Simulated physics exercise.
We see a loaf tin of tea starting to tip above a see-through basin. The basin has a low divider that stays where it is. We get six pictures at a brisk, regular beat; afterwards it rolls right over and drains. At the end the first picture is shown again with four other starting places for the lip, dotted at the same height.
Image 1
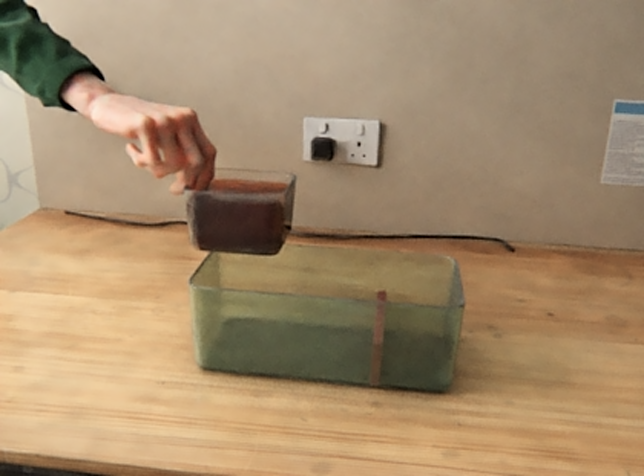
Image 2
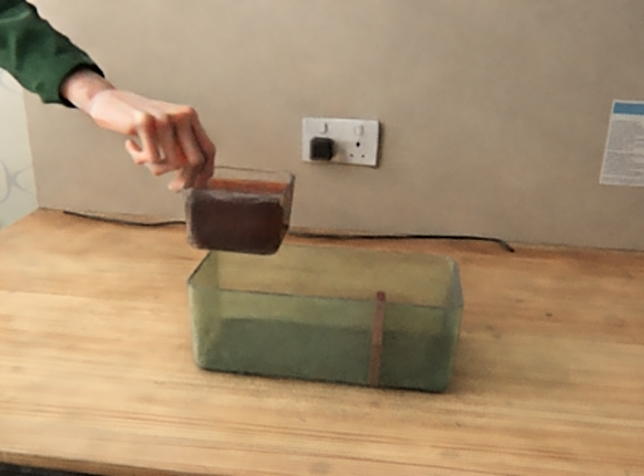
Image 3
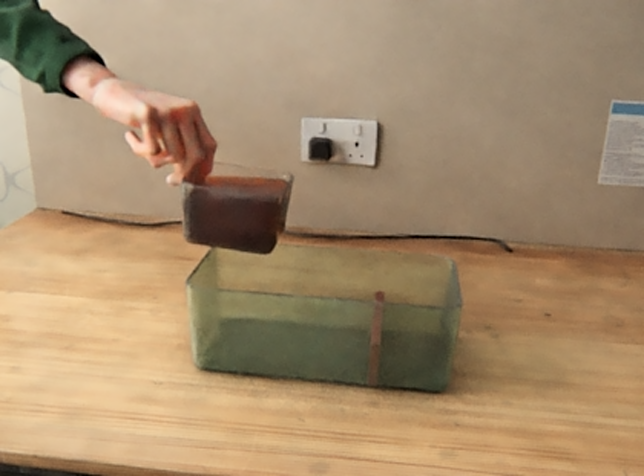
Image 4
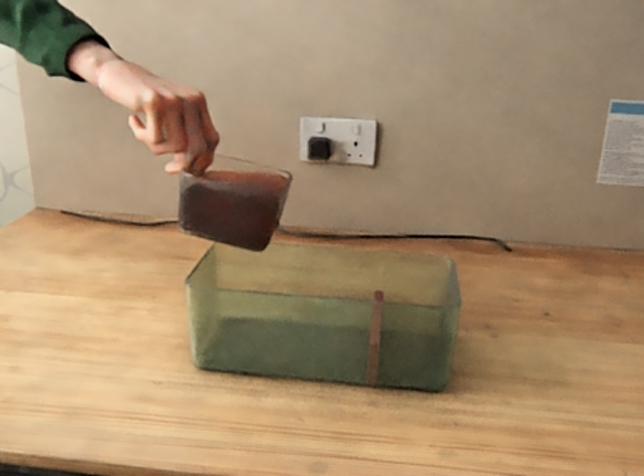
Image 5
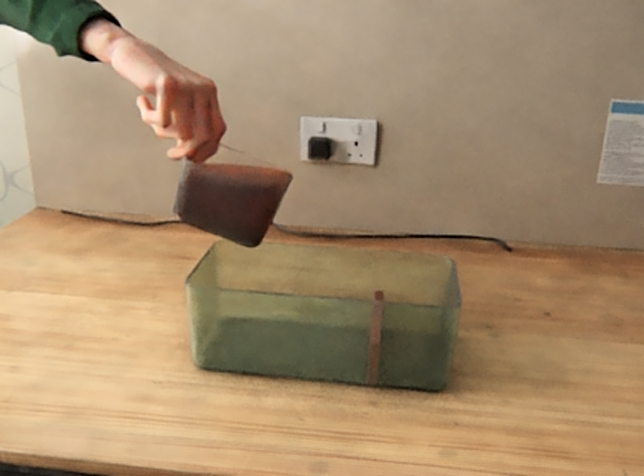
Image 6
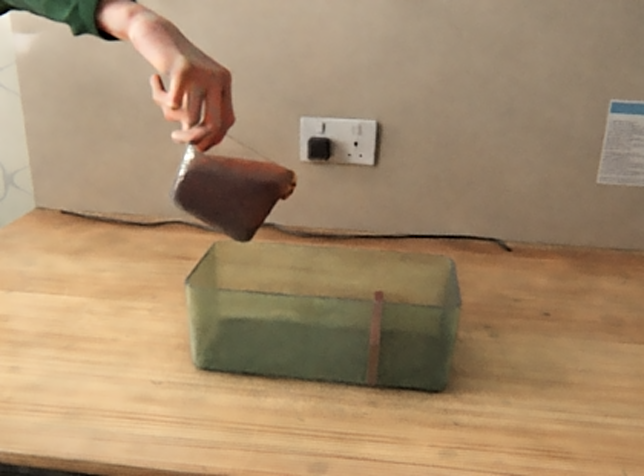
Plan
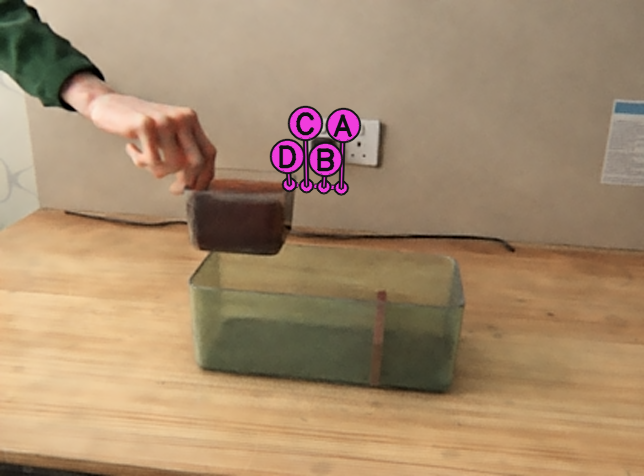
Above a clear basin on a wooden table, a hand gradually tilts a small container of dark liquid rightward.
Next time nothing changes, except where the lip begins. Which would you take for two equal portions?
Go for C.
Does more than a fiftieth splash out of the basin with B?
No, it does not.
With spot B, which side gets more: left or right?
The right one.
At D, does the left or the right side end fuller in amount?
The left side.
On the marked copy, A at (341, 187); B at (323, 186); C at (306, 185); D at (289, 184).
Choosing A, about 10 % ends left of the wall and 90 % right of it.
Choosing B, about 19 % ends left of the wall and 80 % right of it.
Choosing C, about 46 % ends left of the wall and 53 % right of it.
Choosing D, about 84 % ends left of the wall and 15 % right of it.
